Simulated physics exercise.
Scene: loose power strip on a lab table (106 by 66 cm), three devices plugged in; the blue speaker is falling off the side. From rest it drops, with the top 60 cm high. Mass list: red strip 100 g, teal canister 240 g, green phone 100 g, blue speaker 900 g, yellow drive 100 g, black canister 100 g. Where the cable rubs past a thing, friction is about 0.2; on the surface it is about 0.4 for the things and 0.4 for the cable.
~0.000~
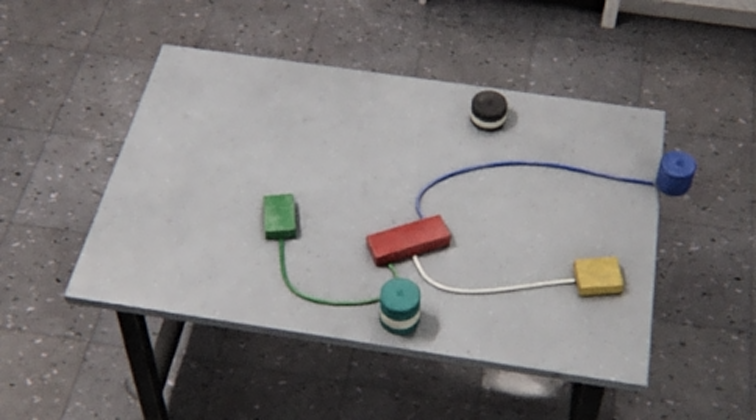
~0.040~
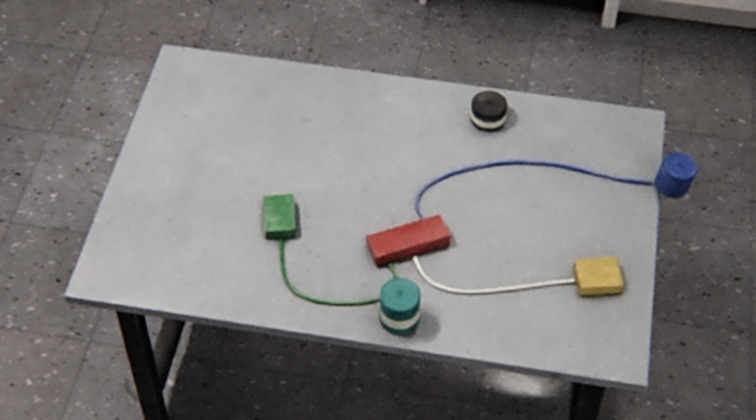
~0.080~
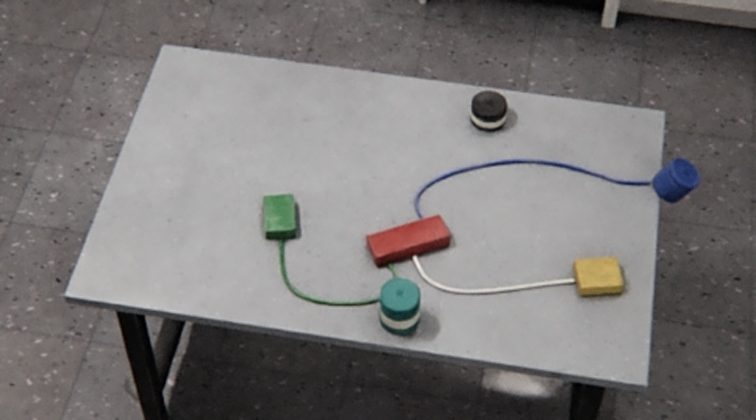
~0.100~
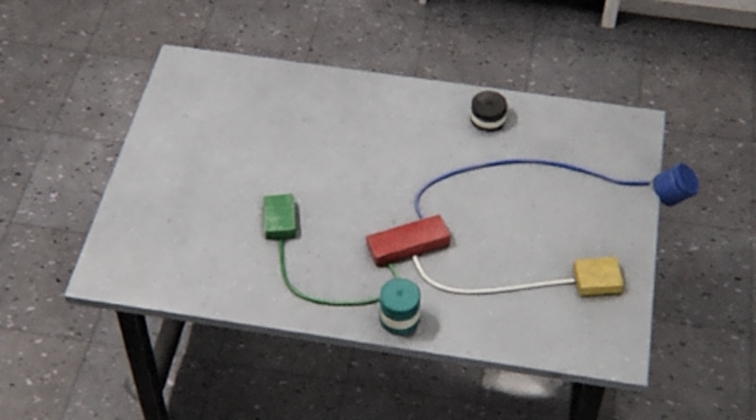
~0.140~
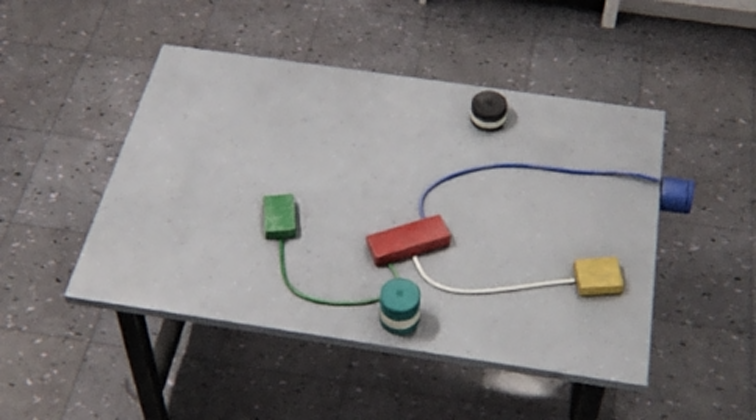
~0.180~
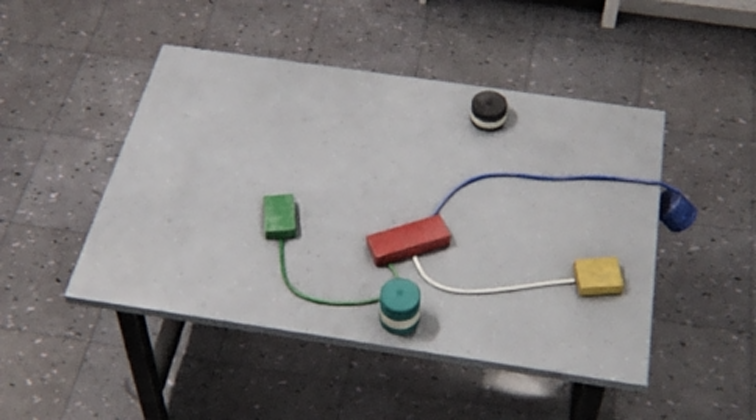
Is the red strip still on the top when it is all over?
No, it comes down.
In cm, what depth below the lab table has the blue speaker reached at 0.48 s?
I'd put it at about 55 centimetres under.
After 0.5 s, the strip's end of the blue cable at (653, 232); red strip 44 cm off its start, green phone 25 cm off its start, blue speaker over the edge.
After 0.8 s, the strip has left the top; red strip over the edge, green phone 86 cm off its start, yellow drive on its side, 18 cm off its start.
After 1.1 s, the strip has left the top; red strip over the edge, green phone over the edge, yellow drive over the edge.
After 1.4 s, the strip has left the top; red strip over the edge, green phone over the edge, yellow drive over the edge.
After 2.6 s, the strip has left the top; red strip over the edge, green phone over the edge, yellow drive over the edge, blue speaker over the edge.
